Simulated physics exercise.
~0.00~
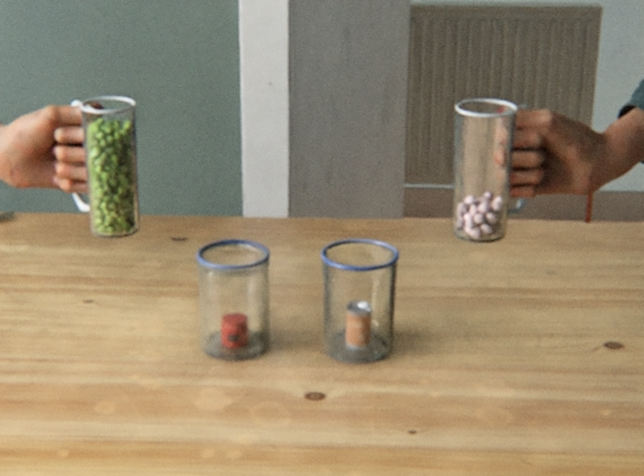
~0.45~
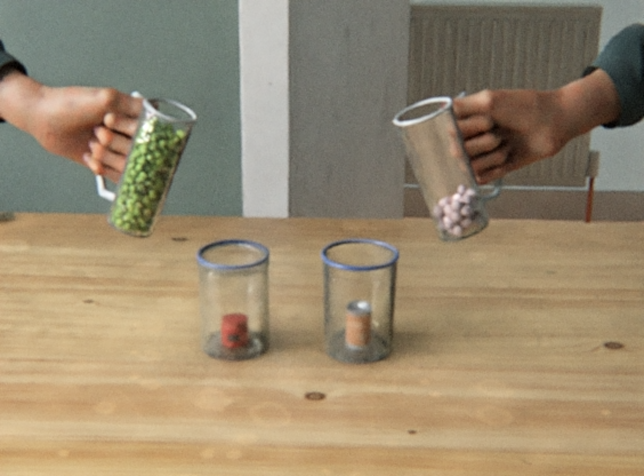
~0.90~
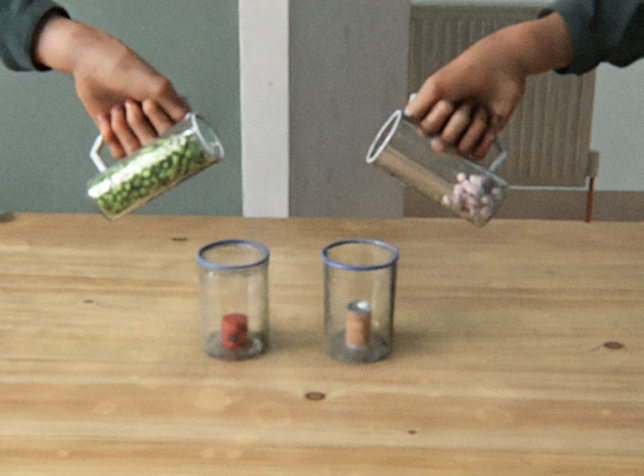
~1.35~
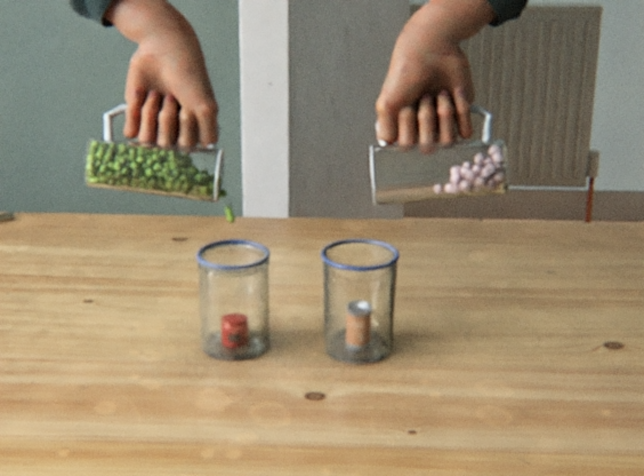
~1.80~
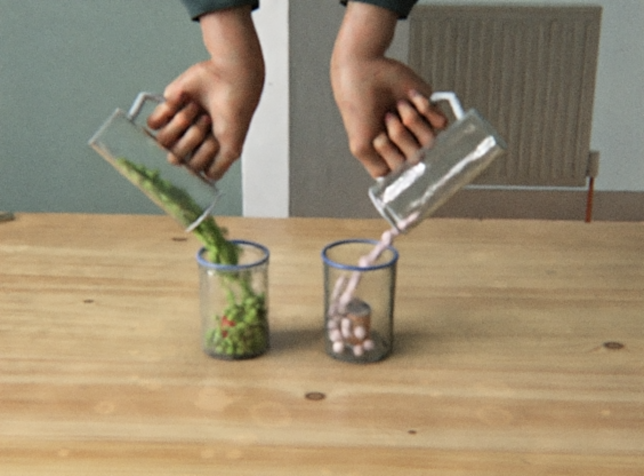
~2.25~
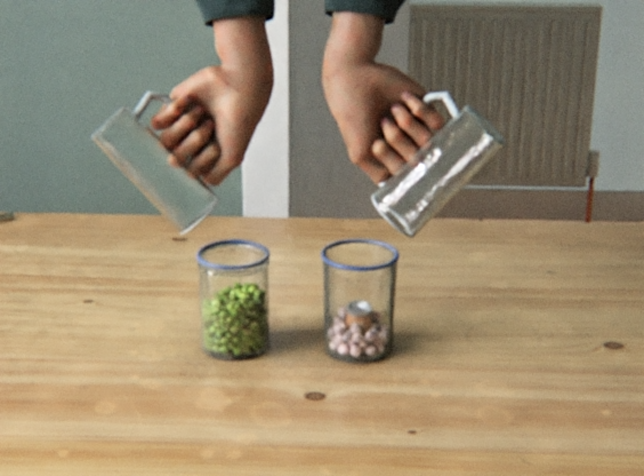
Two hands tipping glass mugs over tumblers, green pieces burying the left one's red object, pale balls leaving the right object's top showing.
